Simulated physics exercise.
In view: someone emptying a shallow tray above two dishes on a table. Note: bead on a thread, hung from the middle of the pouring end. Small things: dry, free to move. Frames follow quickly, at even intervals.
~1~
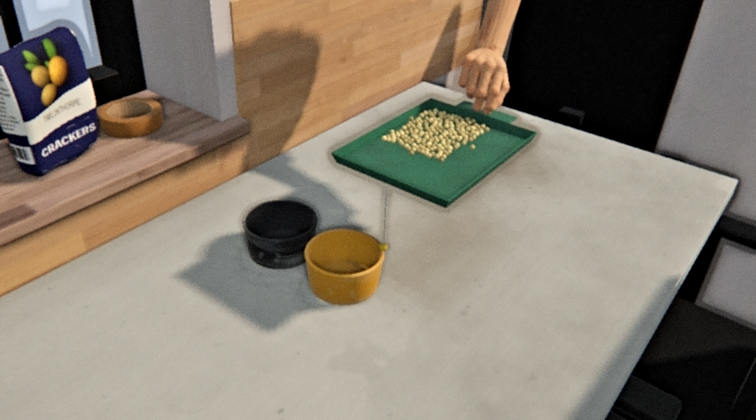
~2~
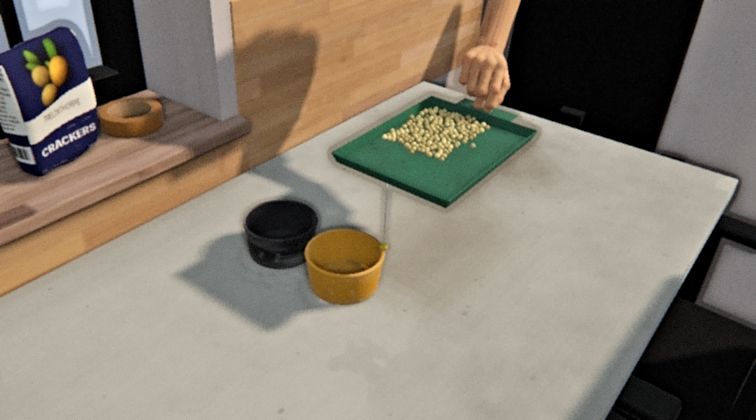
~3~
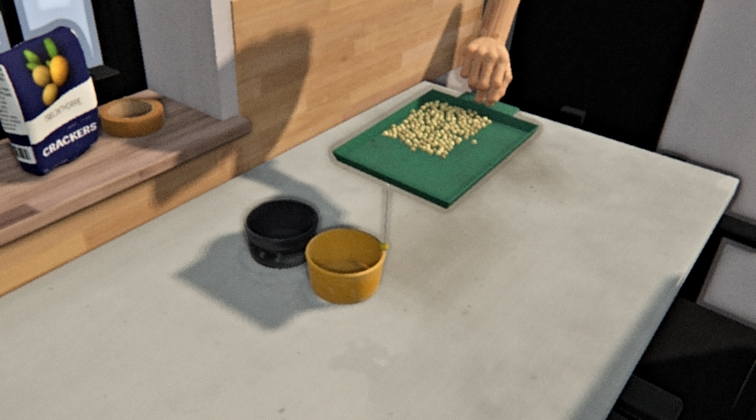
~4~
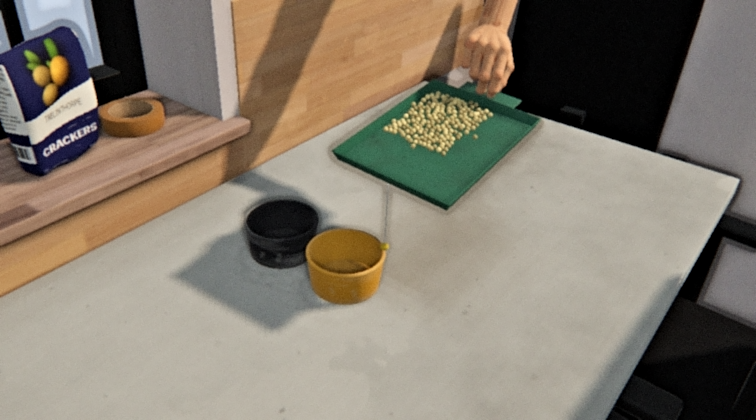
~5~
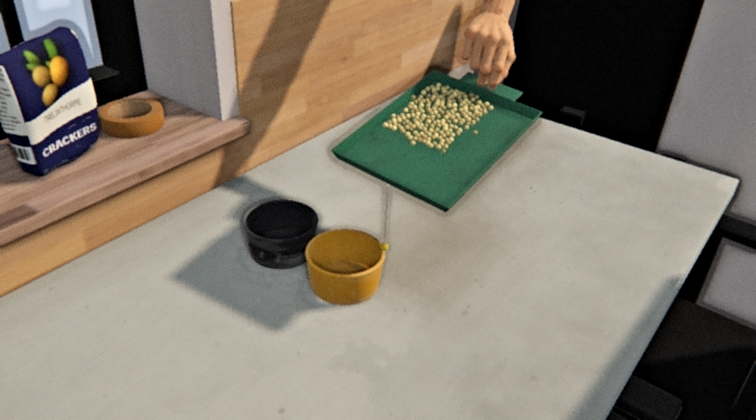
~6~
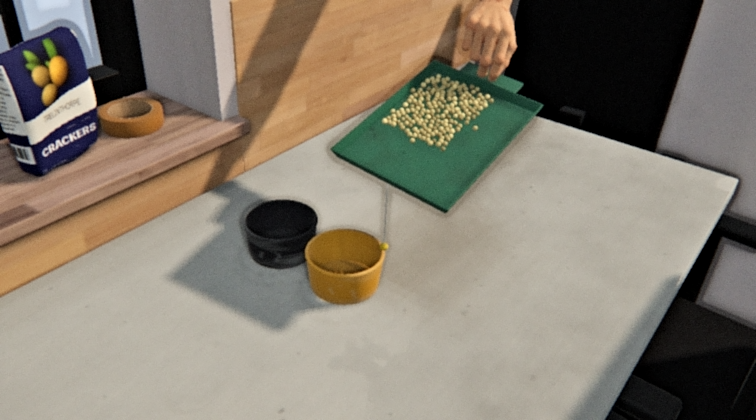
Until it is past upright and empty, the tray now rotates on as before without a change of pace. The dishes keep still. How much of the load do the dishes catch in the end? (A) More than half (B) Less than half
Less than half (B).
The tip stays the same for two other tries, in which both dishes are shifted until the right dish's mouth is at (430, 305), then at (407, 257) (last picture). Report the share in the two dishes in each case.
Respectively 80 % and 20 %.
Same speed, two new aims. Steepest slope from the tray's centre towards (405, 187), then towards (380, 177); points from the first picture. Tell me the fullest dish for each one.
Taking them in order: Right side, followed by right side.
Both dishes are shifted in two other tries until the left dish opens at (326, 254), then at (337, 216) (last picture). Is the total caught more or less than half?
Taking the places in turn, it's past half and then shy of half.
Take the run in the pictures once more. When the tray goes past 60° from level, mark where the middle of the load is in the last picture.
Roughly at (433, 218).
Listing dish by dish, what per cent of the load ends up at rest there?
Left 0 %, right 0 %.
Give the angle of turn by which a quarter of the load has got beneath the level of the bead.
It sits at roughly 55°.
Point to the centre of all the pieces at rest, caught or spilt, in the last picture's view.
At about (424, 336), give or take.
Shortly afterwards, tray tipped steeply; near half on the tray; near a third outside both; a little in the air.
Next, tray tipped past a quarter turn; only a few on the tray; only a few in the right dish; all but a few outside both; a little in the air.
Some moments later, tray tipped past a quarter turn; the whole lot outside both.
In the end, tray tipped past a quarter turn; none at all in the right dish; none at all in the left dish; the whole lot outside both.
